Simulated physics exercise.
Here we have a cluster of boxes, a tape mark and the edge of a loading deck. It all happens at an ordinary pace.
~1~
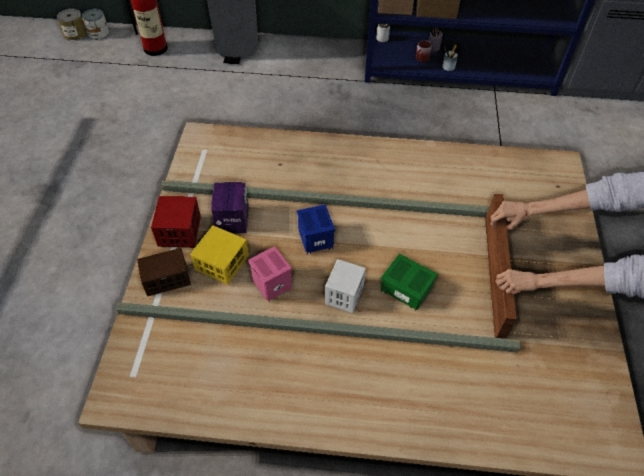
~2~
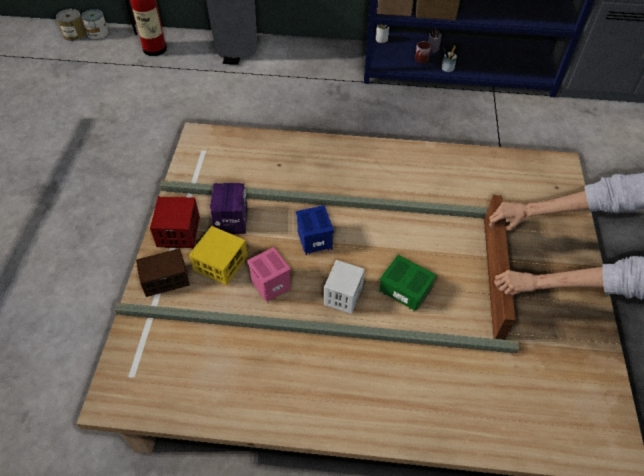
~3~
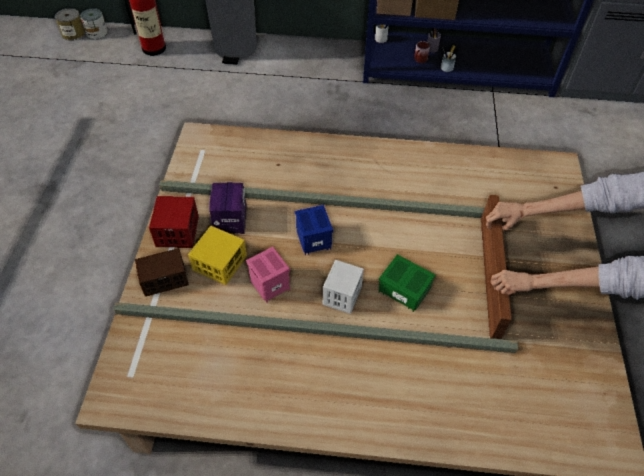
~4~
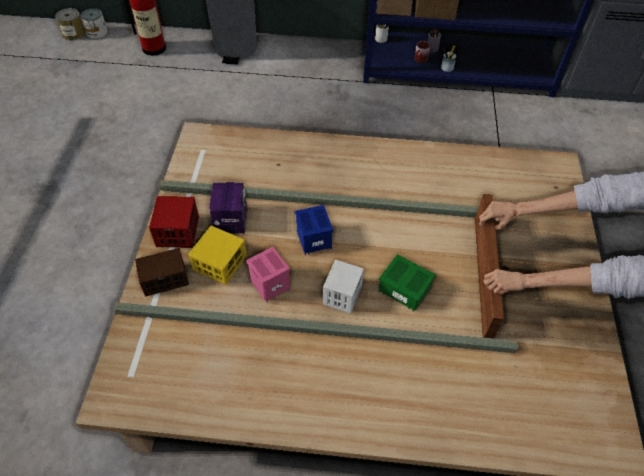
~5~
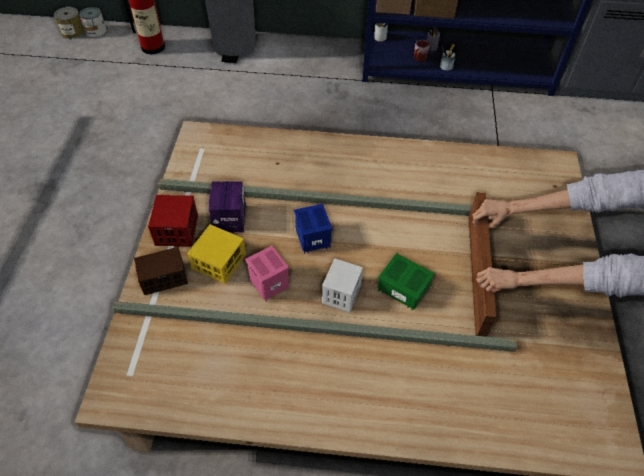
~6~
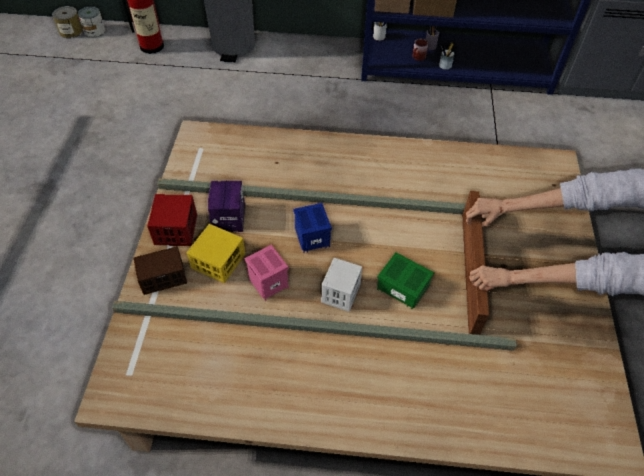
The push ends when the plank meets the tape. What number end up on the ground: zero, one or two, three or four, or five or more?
The number that fall off is five or more.
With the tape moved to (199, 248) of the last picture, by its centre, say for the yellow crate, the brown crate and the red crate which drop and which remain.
The yellow crate is kept, the brown crate is lost, the red crate is lost.
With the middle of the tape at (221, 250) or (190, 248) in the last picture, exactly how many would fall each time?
Try by try, 2 and 4.
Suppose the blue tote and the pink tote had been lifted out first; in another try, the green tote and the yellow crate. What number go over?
The counts: 4 and 4.
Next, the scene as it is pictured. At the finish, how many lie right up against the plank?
That makes 2.
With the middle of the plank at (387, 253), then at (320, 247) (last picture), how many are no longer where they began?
At the one place 2, at the other 5.
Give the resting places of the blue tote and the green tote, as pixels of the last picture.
First (162, 211), then (138, 267).
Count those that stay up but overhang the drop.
That would be 1.
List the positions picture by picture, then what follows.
In the first frame, red crate (177, 222); brown crate (164, 272); purple parcel (230, 208); plank (499, 264); tape (174, 247).
In the second frame, brown crate (163, 273); yellow crate (219, 256).
In the third frame, purple parcel (229, 208); white crate (343, 287).
In the fourth frame, red crate (175, 222); plank (488, 264).
In the fifth frame, brown crate (161, 271); blue tote (313, 229).
In the sixth frame, red crate (173, 220); brown crate (161, 270); purple parcel (227, 206); plank (474, 260); tape (170, 246).
Early on, none off yet; red crate at rest near (173, 220); brown crate at rest near (161, 270); purple parcel at rest near (227, 206).
A while later, none off yet; red crate travelled a little near (170, 215); brown crate travelled a little near (138, 268); purple parcel at rest near (227, 206).
Finally, the number that fall off is five or more; lost, white crate, pink tote, yellow crate, purple parcel, brown crate and red crate.
